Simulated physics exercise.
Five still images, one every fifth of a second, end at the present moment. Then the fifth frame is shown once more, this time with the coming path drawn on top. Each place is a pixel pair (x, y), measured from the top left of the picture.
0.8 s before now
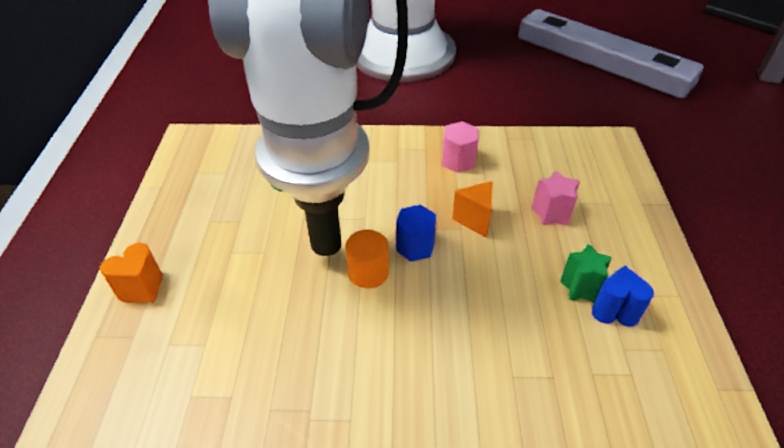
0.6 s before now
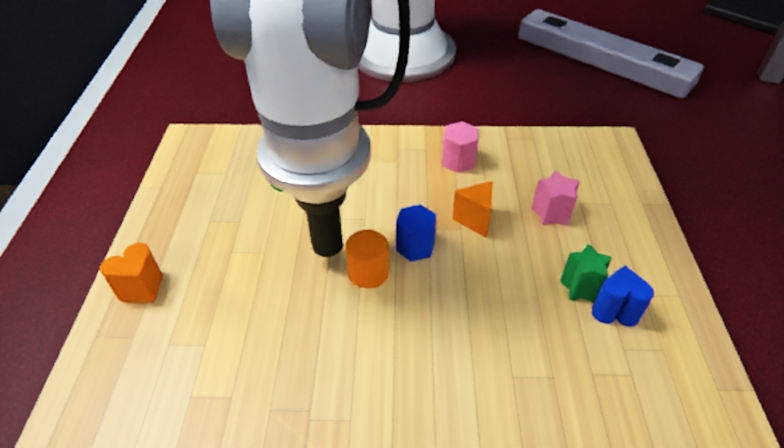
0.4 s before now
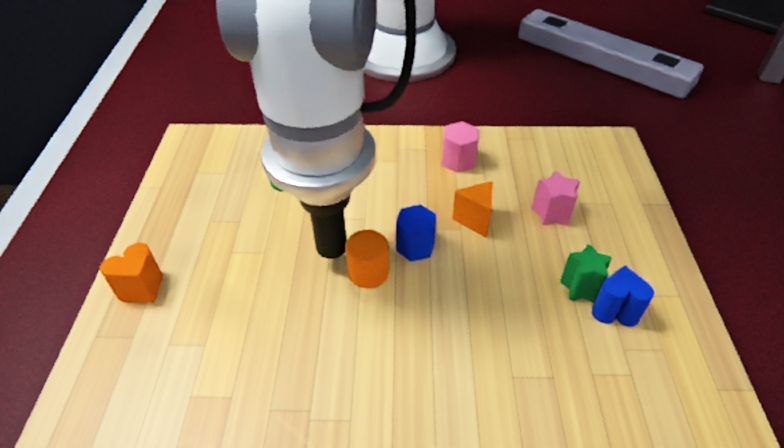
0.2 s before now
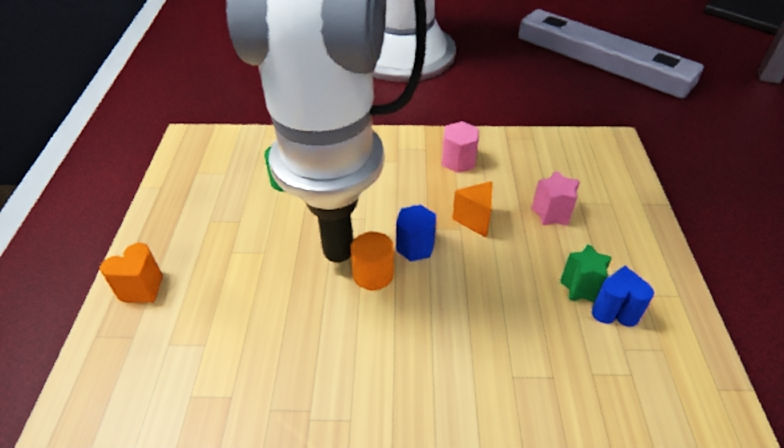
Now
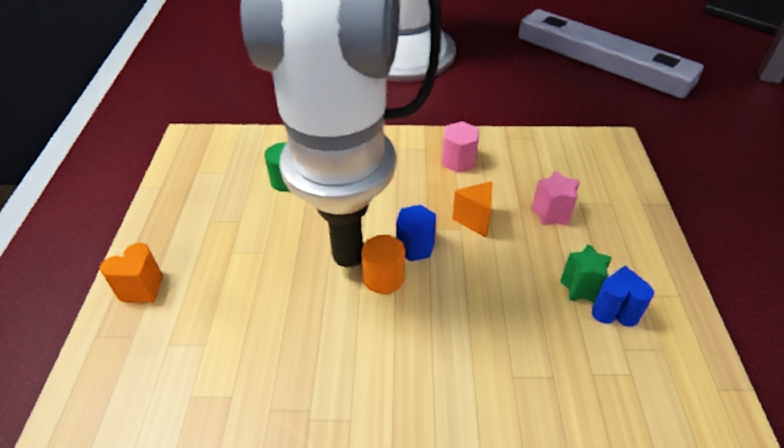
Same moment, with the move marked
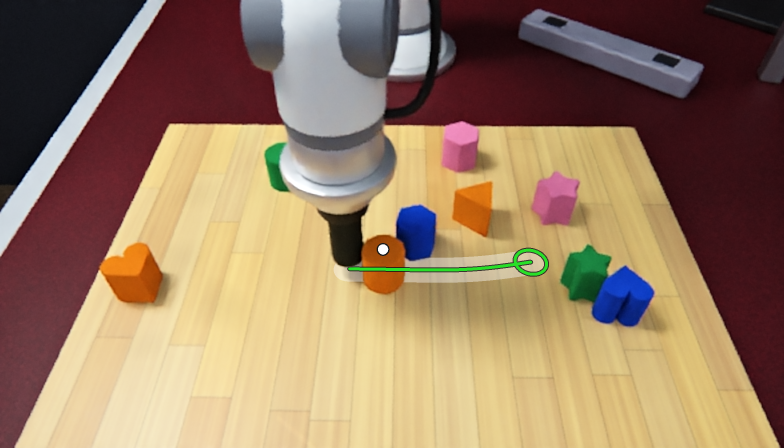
To begin with, a robot arm holds its dark rod just left of an orange cylinder on a wooden board scattered with colored blocks. The rod edges right and meets the cylinder, then pushes it a short way right and slightly toward the viewer, near the blue hexagonal block, which stays put.
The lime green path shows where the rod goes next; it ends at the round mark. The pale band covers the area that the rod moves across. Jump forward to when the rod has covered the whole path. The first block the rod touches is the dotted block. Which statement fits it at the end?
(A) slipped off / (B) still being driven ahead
My answer is option A.
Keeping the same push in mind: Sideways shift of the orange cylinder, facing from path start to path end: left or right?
That's a shift to the right.
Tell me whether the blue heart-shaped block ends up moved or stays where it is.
In the end it has not been moved.
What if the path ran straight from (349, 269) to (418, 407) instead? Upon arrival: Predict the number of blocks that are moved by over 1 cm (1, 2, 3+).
That makes 1 block.
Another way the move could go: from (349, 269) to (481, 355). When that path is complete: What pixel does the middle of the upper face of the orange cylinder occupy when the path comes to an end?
About (455, 267).
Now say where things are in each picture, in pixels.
Rod's lower end (326, 245); orange cylinder (367, 244); blue hexagon (416, 218); green star block (592, 260); blue heart-shaped block (629, 284), in the first frame.
Rod (328, 245); blocks still, in the second frame.
Rod (332, 247); blocks still, in the third frame.
Rod (339, 251); orange cylinder (372, 246), in the fourth frame.
Rod (348, 255); orange cylinder (383, 249); blue hexagon (416, 218); green star block (592, 260); blue heart-shaped block (629, 284), in the fifth frame.
Drawn move, from (349, 269) by way of (411, 270) and (472, 269) to (531, 262); the dot is on the orange cylinder.
The first path, step by step. One third of the way, rod (413, 256); orange cylinder (442, 263); blue hexagon (422, 216), turned 20° anticlockwise.
Two thirds of the way, rod (474, 256); orange cylinder (470, 272); blue hexagon (427, 216), turned 45° anticlockwise.
At the end, rod (535, 248); orange cylinder (470, 272); blue hexagon (427, 216), turned 45° anticlockwise; green star block still; blue heart-shaped block still.
